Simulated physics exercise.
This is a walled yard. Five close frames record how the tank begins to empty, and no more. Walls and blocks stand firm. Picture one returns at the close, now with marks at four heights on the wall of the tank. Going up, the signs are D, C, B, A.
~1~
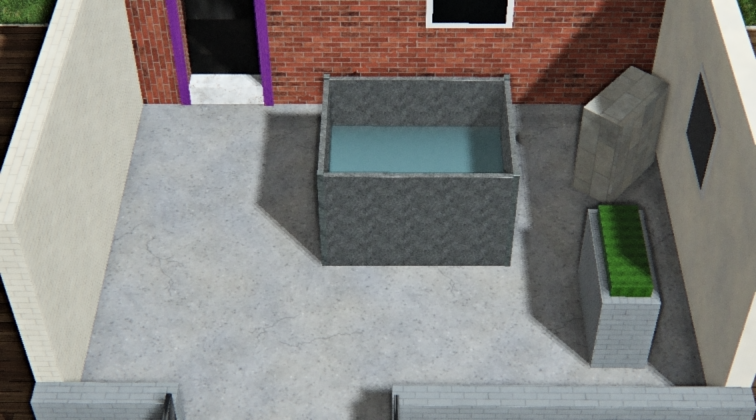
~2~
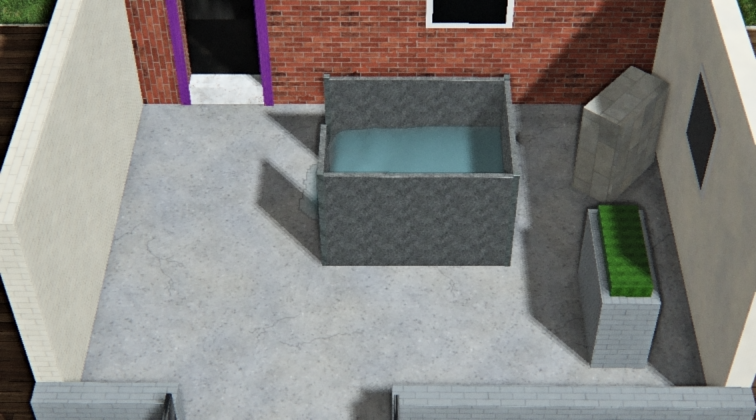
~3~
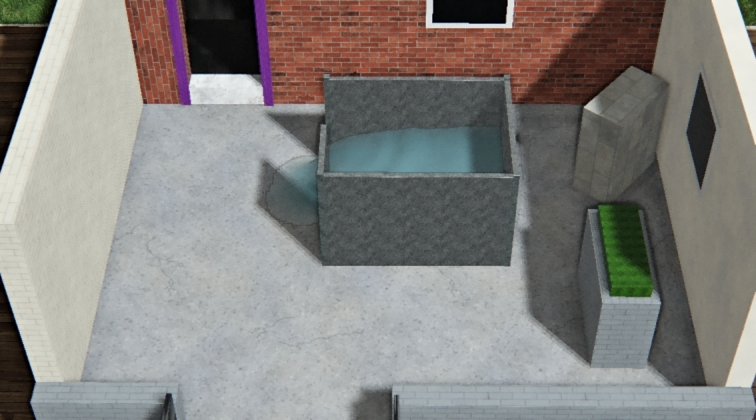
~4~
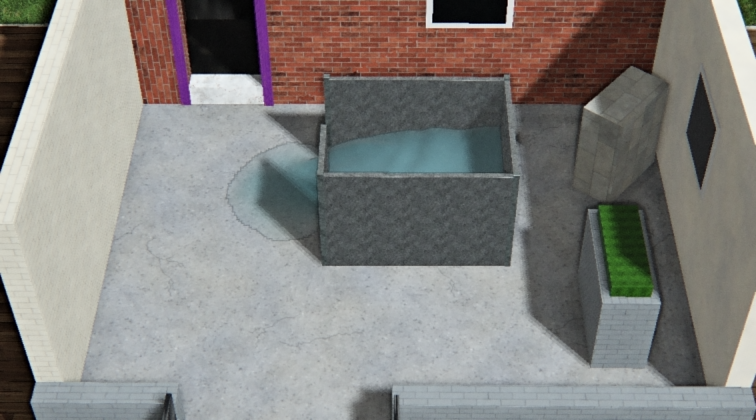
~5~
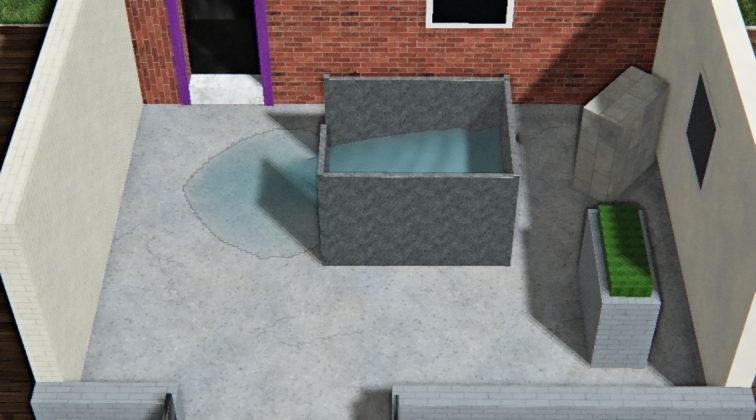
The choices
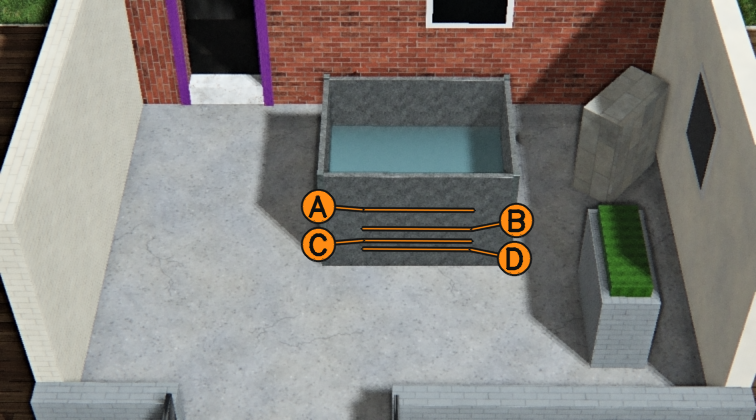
Water resting in a grey stone tank inside a walled yard starts to pour out through the tank's left side, then spreads leftward over the pale ground in a widening, rounded pool below the purple doorway.
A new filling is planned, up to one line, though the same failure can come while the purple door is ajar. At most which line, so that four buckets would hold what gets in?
The limit is A.
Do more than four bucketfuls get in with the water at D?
No, that is safe.
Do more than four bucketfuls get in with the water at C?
No, not at all.
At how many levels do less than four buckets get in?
All four.
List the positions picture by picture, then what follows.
Water in the tank at rest, its middle at (416, 169); foot of the purple doorway at (228, 104); open gate at (285, 380), in the first picture.
Water covers 1 % of the ground, its front hidden from here, in the second picture.
In the third picture, 2 % of the ground under water, visible out to (275, 202).
In the fourth picture, 5 % of the ground under water, visible out to (234, 191).
In the fifth picture, 9 % of the ground under water, visible out to (194, 184).
In orange, A at (417, 210); B at (417, 229); C at (417, 240); D at (416, 249); from the bottom up D, C, B, A.
For mark A, a bucket or two gets in.
For mark B, nothing gets over.
For mark C, nothing gets over.
For mark D, nothing gets over.
